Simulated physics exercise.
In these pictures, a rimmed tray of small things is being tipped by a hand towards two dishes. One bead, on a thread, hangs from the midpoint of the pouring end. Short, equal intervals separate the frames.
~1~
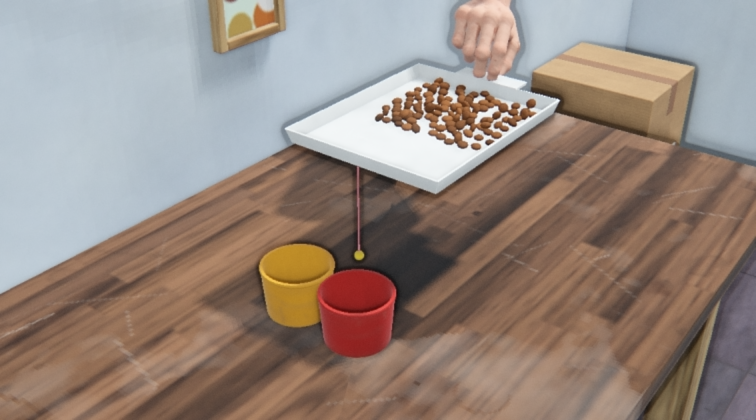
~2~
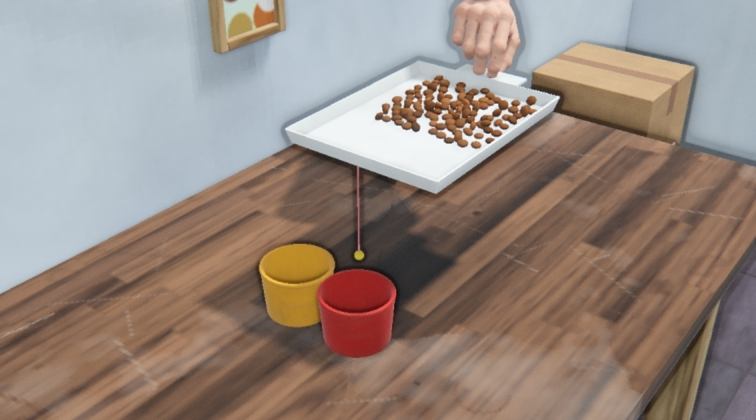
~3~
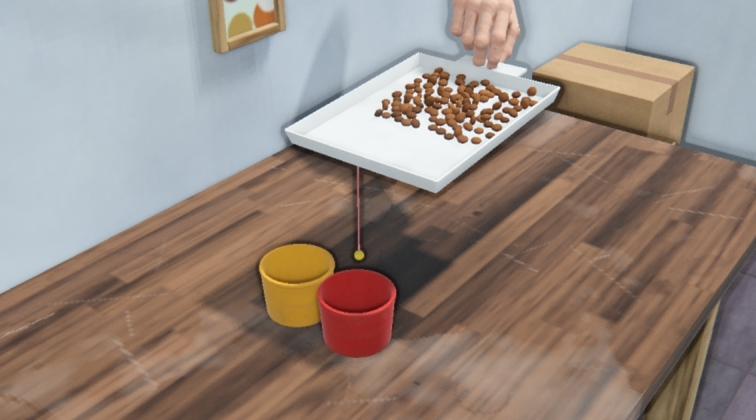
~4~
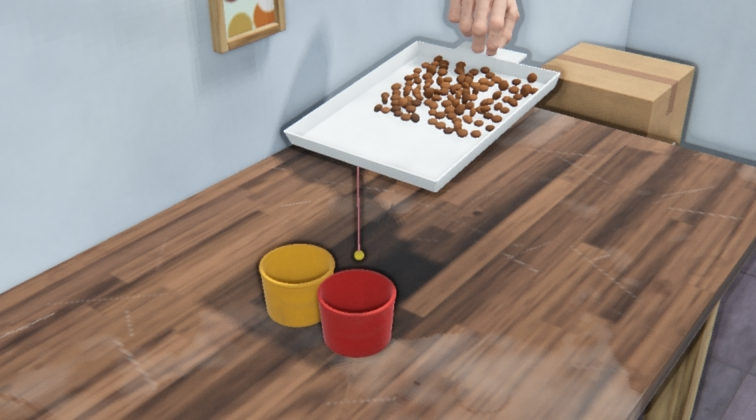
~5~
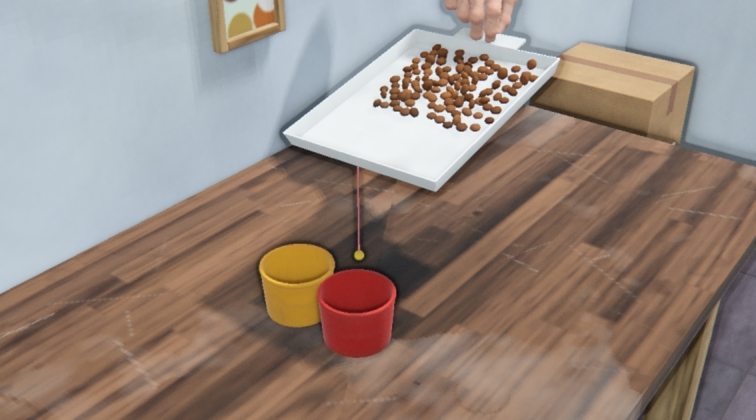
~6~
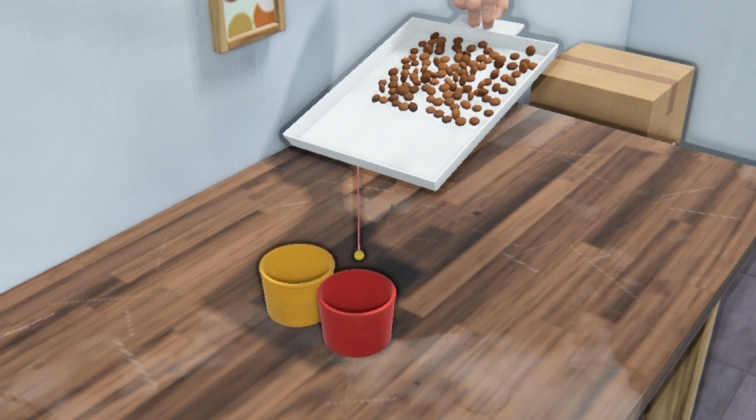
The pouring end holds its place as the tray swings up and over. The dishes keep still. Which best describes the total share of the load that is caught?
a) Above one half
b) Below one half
a.
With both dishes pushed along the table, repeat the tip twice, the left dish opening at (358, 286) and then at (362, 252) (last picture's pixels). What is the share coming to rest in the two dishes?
About 30 per cent, then about 0 per cent.
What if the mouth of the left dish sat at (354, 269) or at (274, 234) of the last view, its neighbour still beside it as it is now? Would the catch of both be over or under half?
Try 1: Not up to half; try 2: Not up to half.
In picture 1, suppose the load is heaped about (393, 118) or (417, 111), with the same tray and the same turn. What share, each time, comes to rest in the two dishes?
First case around 70 %, second case around 80 %.
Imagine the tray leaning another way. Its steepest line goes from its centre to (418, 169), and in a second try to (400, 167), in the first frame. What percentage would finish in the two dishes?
About 10 and 30 per cent.
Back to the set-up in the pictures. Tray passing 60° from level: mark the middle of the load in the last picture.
(341, 147).
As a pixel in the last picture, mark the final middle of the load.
Somewhere around (307, 308) in the final view.
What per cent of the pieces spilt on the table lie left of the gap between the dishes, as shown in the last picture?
I reckon around 70 per cent.
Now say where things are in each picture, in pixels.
Corners of the pouring end at (291, 128) and (437, 178), level; middle of the load at (459, 113), bits of dog kibble; left dish at (274, 298); right dish at (333, 328); bead on its thread at (359, 255), in the first picture.
Corners of the pouring end at (291, 128) and (436, 178), level; middle of the load at (459, 111), in the second picture.
Corners of the pouring end at (291, 129) and (436, 178), tipped barely, lowest at the left corner; middle of the load at (459, 105), in the third picture.
Corners of the pouring end at (290, 130) and (435, 178), tipped a little, lowest at the left corner; middle of the load at (458, 96), in the fourth picture.
Corners of the pouring end at (289, 131) and (434, 178), tipped a little, lowest at the left corner; middle of the load at (457, 87), in the fifth picture.
Corners of the pouring end at (289, 133) and (433, 177), tipped clearly, lowest at the left corner; middle of the load at (456, 78); left dish at (274, 298); right dish at (333, 328), in the sixth picture.
Soon after the last picture, tray tipped steeply; most on the tray; a small part in the air.
A little later, tray tipped right over; about half on the tray; a small part in the right dish; about a quarter in the left dish; a small part outside both; a stray few in the air.
Later still, tray tipped past a quarter turn; about a quarter in the right dish; about half in the left dish; about a quarter outside both.
At rest, tray tipped past a quarter turn; about a quarter in the right dish; about half in the left dish; about a quarter outside both.
